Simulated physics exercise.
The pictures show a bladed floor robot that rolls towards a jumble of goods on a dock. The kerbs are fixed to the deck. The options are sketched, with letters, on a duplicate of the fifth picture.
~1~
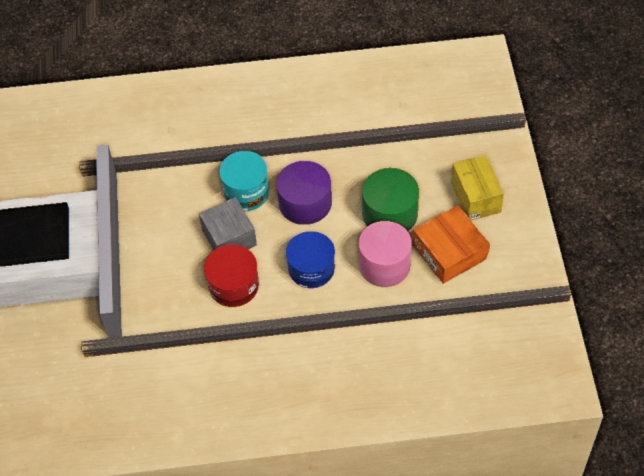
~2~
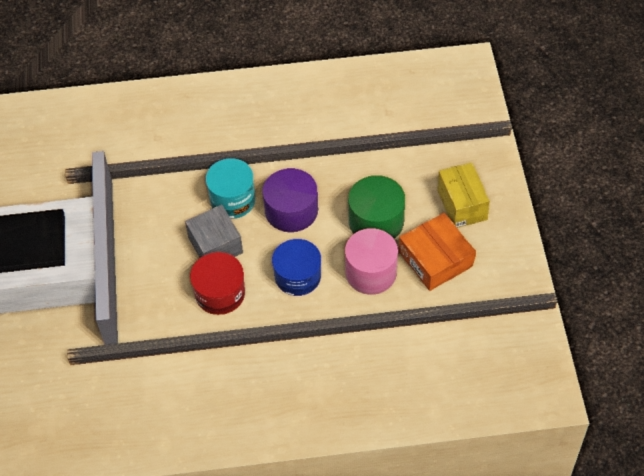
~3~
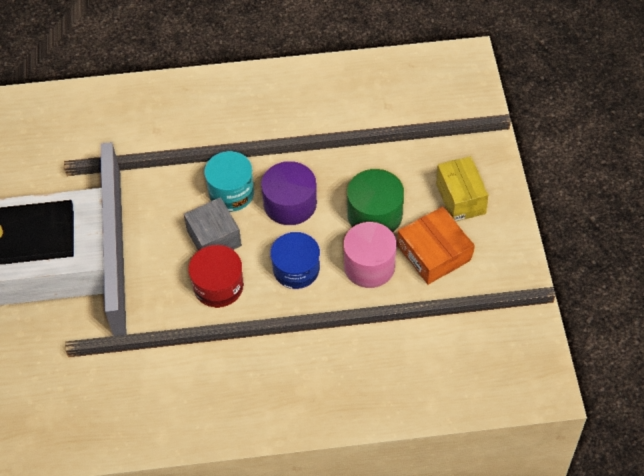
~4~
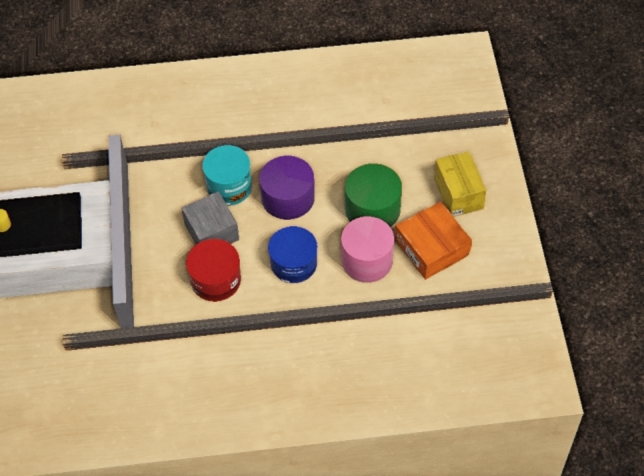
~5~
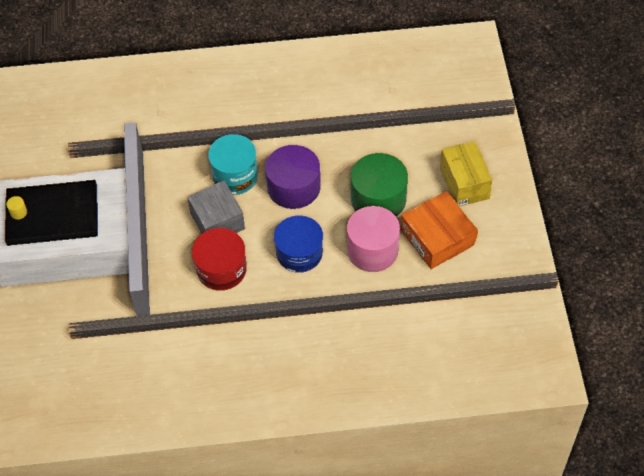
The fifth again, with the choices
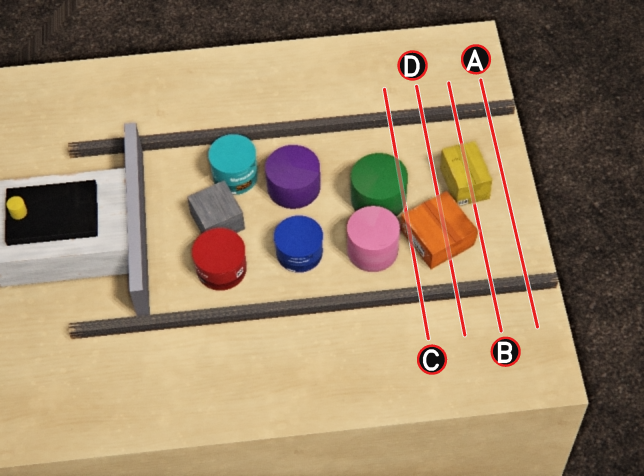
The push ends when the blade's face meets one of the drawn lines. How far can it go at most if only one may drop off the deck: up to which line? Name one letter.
The farthest such stop is C.
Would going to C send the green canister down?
No.
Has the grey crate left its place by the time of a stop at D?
By then, yes.
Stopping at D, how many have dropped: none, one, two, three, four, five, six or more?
By then, three.
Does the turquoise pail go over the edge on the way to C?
By then, no.
On the copy, A at (507, 196); B at (473, 199); C at (405, 206); D at (439, 203).
On C. First, robot (156, 201); turquoise pail (259, 162); red pail (270, 256).
Then, robot (253, 191); yellow box (478, 171); orange parcel (469, 232).
Finally, robot (328, 183); yellow box over the edge; orange parcel (535, 233); one fallen.
By contrast, A drops six; B drops five; D drops three.
